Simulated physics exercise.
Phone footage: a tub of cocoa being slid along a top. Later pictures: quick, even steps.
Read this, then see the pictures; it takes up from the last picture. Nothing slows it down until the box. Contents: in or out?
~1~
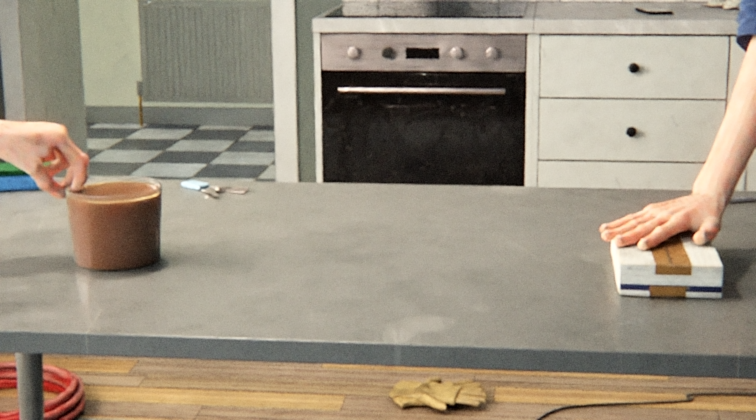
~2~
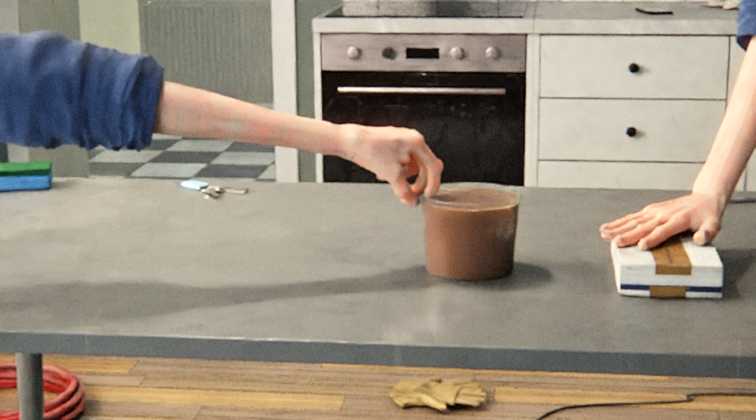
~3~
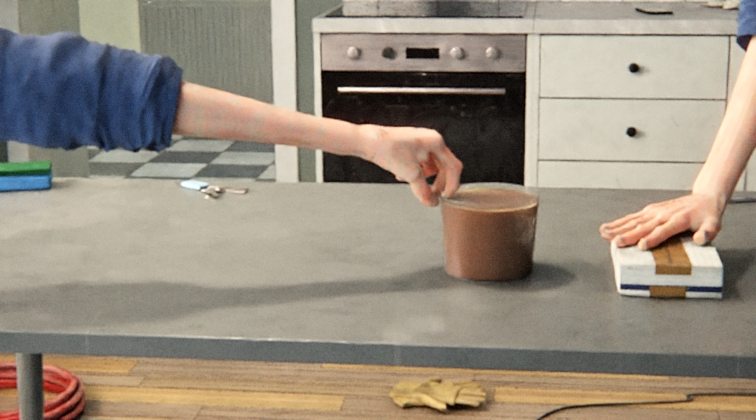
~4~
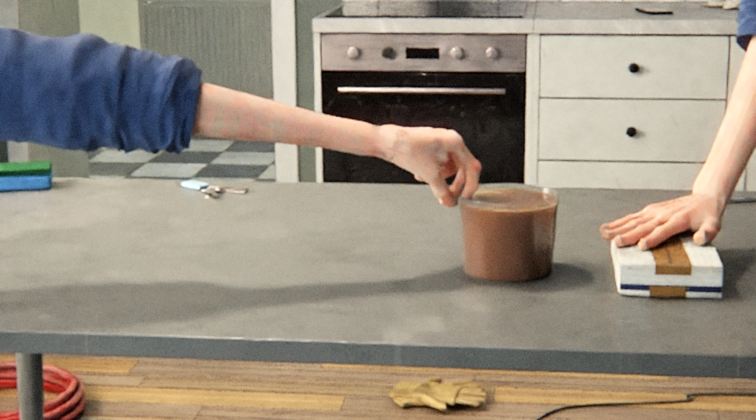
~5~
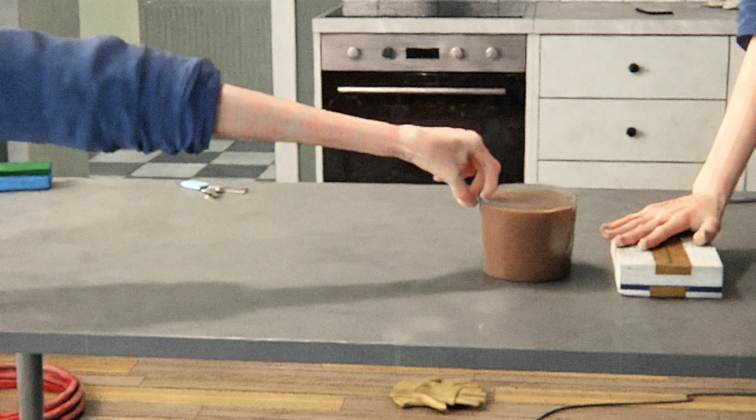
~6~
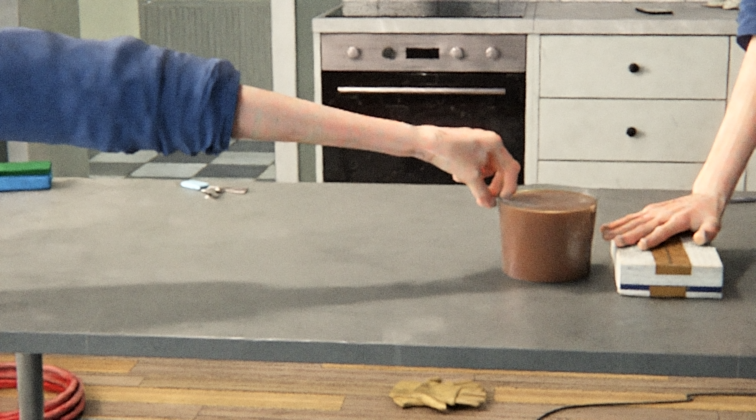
I bet the liquid will escape when it halts.
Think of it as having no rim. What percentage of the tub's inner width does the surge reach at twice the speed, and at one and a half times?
About 45 %, then about 35 %.
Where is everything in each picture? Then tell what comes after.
At rest; tub (116, 222) nearly full; box (664, 259), in the first picture.
Under way; tub nearly full, surface at (470, 200), in the second picture.
A step of some 20 px; tub (489, 231) nearly full, in the third picture.
A step of some 20 px; tub nearly full, surface at (509, 200), in the fourth picture.
A step of some 20 px; tub (527, 232) nearly full, in the fifth picture.
A step of some 20 px; tub nearly full, surface at (548, 201); box (664, 259), in the sixth picture.
A moment on, the tub meets the box.
Further on, the cocoa surges up the wall; a puddle lies under it.
When it is over, the tub stands at the box; a puddle lies under it.
